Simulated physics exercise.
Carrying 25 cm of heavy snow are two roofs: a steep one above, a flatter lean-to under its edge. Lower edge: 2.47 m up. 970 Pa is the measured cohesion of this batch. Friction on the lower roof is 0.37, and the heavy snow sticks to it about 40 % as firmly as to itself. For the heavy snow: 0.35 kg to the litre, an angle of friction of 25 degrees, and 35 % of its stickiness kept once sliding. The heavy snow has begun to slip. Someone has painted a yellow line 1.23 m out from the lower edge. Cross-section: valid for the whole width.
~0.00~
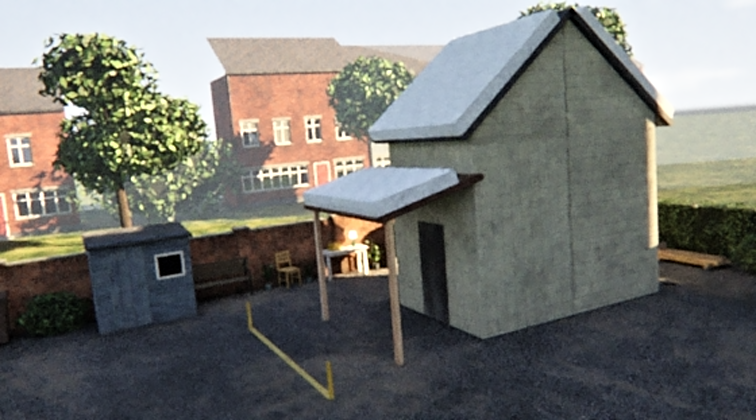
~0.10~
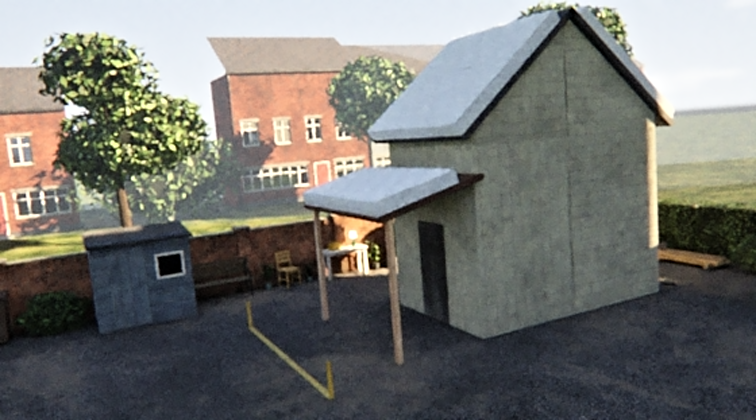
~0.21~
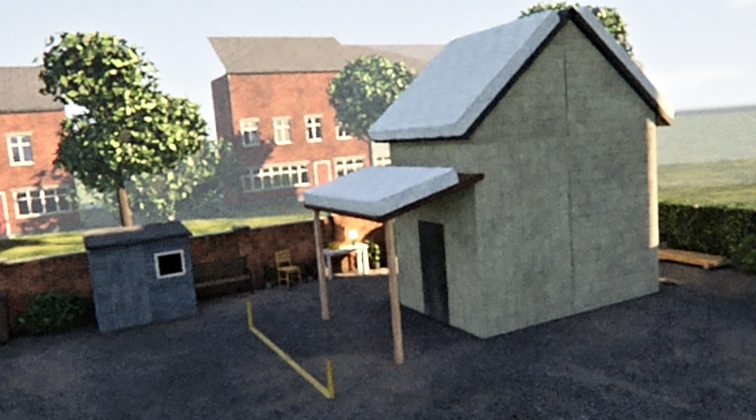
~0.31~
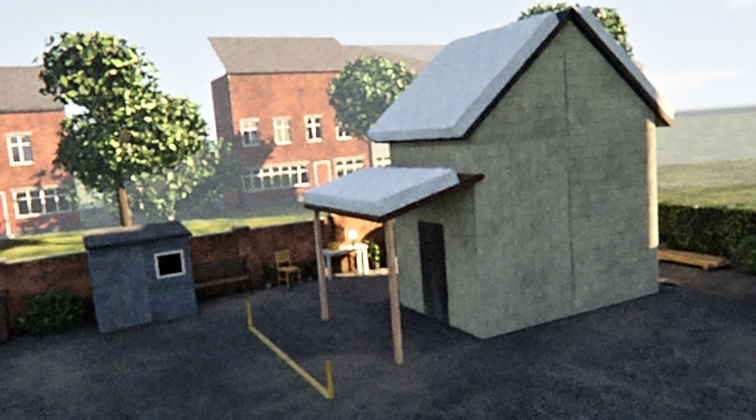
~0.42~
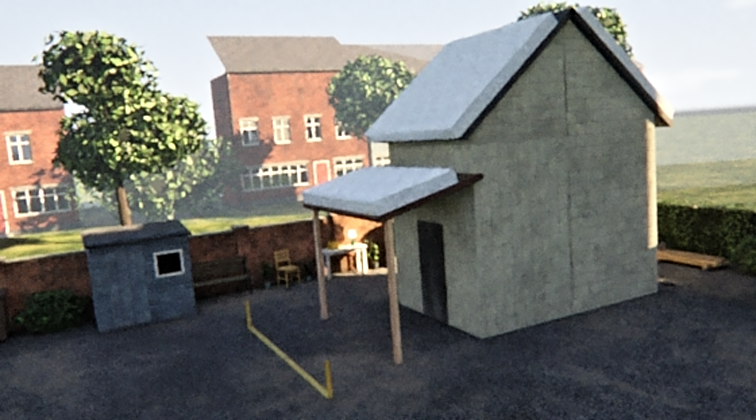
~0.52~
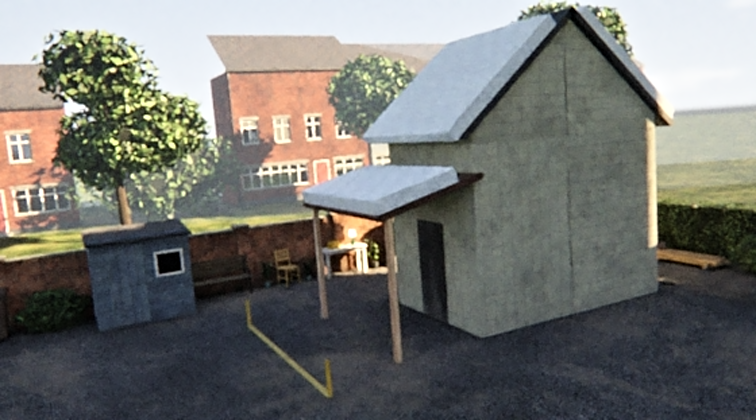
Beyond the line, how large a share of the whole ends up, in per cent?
Roughly 0 per cent.
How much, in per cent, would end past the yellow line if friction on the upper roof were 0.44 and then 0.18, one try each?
Try 1: 4 %; try 2: 25 %.
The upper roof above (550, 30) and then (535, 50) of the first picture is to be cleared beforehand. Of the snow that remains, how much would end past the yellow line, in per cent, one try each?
It would be around 0 percent and then around 0 percent.
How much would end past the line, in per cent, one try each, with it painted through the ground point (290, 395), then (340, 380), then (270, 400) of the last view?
Respectively about 0 in a hundred, 0 in a hundred and 0 in a hundred.
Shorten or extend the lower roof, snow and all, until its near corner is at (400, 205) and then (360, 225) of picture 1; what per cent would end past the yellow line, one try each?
1 %, then 0 %.
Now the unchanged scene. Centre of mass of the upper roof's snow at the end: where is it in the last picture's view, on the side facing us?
(435, 157), roughly.
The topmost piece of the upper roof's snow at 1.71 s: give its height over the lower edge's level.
2.0 m, roughly.
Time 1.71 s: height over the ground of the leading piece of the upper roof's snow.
Some 3.0 m.
By 1.07 s, none is below the lower edge and 0 % is past the line.
By 1.71 s, none is below the lower edge and 0 % is past the line.
By 2.36 s, none is below the lower edge and 0 % is past the line.
By 3.00 s, 1 % is below the lower edge and 0 % is past the line.
By 3.40 s, at the end, 1 % is below the lower edge and 0 % is past the line.
